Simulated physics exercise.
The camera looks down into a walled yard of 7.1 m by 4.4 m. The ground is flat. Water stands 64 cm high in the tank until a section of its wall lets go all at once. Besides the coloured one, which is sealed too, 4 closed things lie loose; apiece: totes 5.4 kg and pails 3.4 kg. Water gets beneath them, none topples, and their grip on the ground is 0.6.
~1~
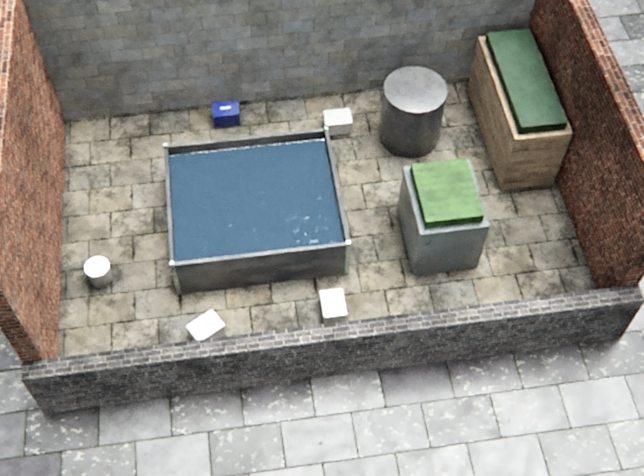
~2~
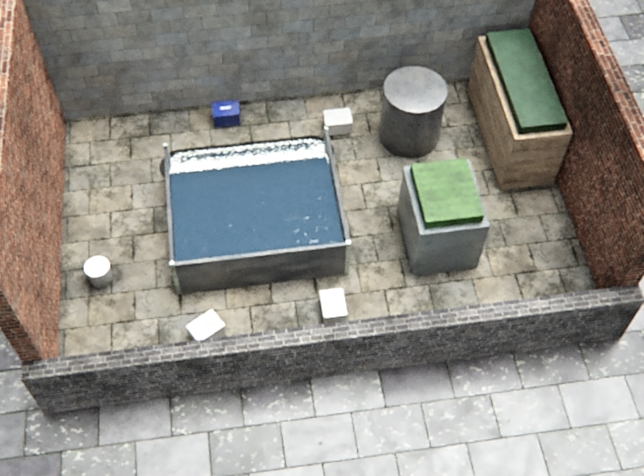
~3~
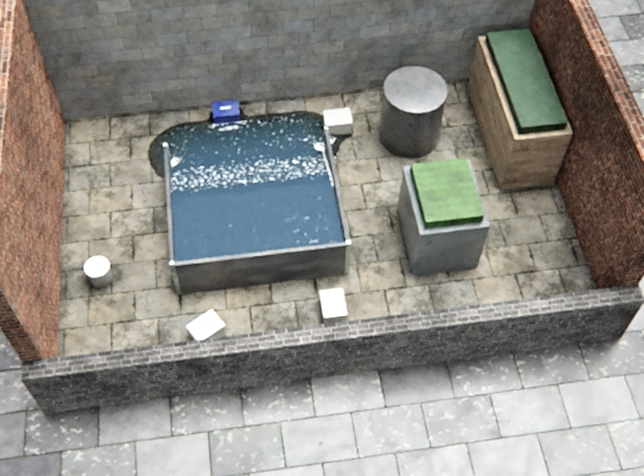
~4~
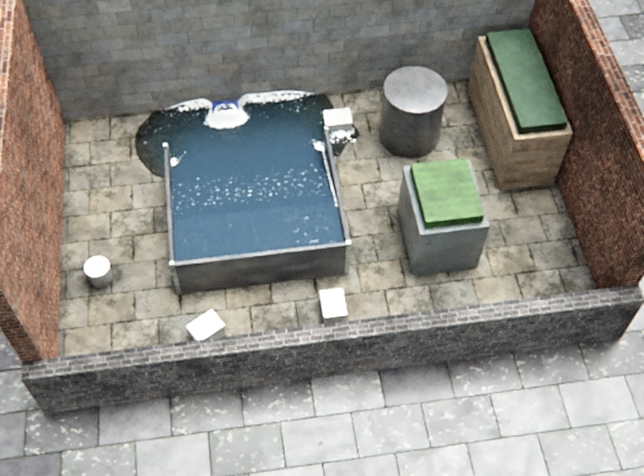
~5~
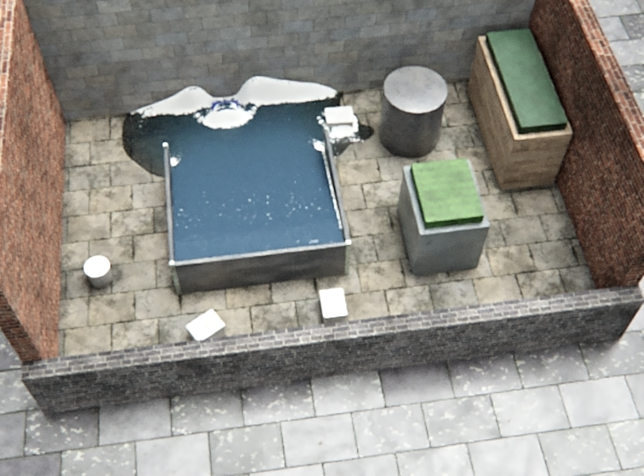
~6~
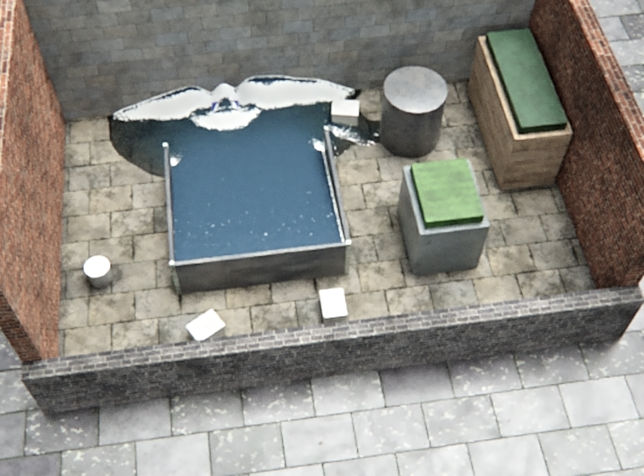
The video shows a walled yard with a tank of water whose far side drops away, letting water surge over a small blue box, splash white against the back wall and spread sideways, slightly shifting a nearby white box.
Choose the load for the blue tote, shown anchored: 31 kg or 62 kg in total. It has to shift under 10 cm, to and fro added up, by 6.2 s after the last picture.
For it, only the higher weight holds it.
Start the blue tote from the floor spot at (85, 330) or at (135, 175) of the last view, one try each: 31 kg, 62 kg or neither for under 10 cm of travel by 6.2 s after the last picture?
In turn: Only the larger holds; either load holds.
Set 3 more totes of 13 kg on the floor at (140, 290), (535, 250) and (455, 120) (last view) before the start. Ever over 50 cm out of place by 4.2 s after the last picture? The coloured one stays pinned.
In turn: Over, short of it, over.
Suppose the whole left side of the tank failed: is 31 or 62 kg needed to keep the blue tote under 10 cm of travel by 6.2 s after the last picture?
In that case only the higher weight holds it.
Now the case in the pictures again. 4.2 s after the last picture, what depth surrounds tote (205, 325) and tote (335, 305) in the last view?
Roughly 8 and 9 cm.
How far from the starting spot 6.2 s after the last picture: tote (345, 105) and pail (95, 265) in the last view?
In turn: 400 cm, 400 cm.
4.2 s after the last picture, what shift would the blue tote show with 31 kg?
About 140 cm.
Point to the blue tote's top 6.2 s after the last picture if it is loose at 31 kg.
Around (135, 124).
Then, 0.6 s after the last picture the blue tote would be 13 cm from its start with 31 kg and 0 cm from its start with 62 kg; 25 cm of water round it then.
Then, 2.3 s after the last picture the blue tote would be 135 cm from its start with 31 kg and 0 cm from its start with 62 kg; 18 cm of water round it then.
Then, 4.2 s after the last picture the blue tote would be 136 cm from its start with 31 kg and 0 cm from its start with 62 kg; 13 cm of water round it then.
Then, 6.2 s after the last picture the blue tote would be 136 cm from its start with 31 kg and 0 cm from its start with 62 kg; 11 cm of water round it then.
